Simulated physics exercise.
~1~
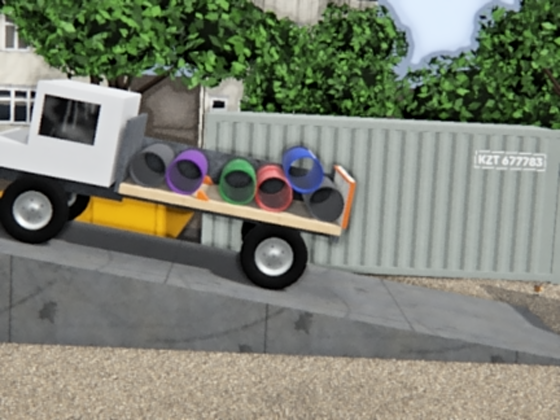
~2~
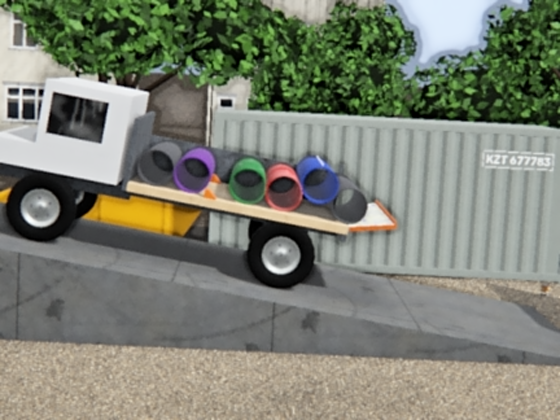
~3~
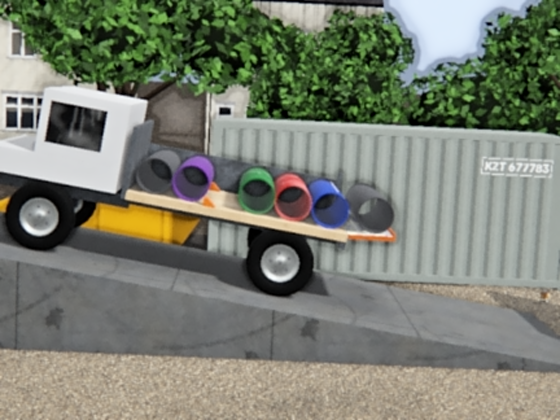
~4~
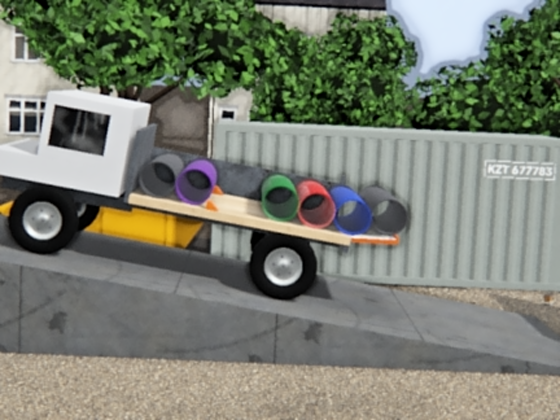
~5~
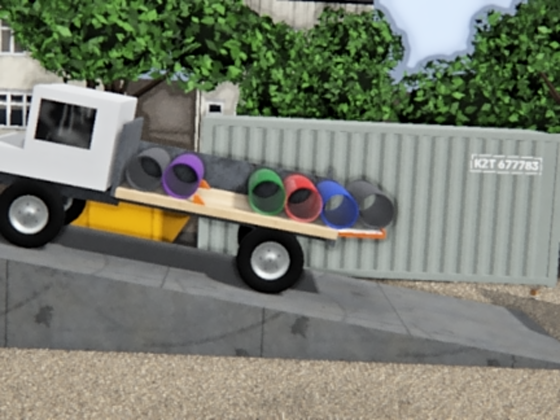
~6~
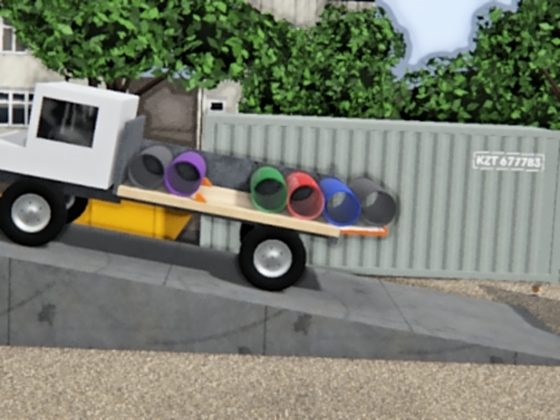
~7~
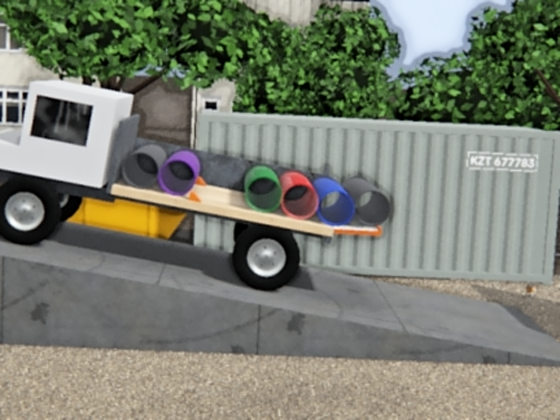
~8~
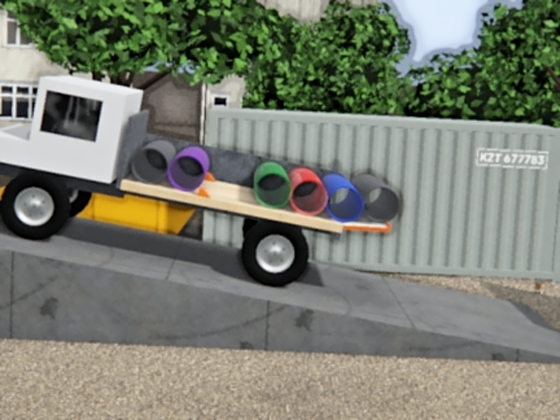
We see a pick-up parked on a slope as its tailgate swings down at the right, and the green, red, blue and rear grey pipes roll right along the bed before stopping, all still aboard, while the purple pipe stays behind the orange chock.
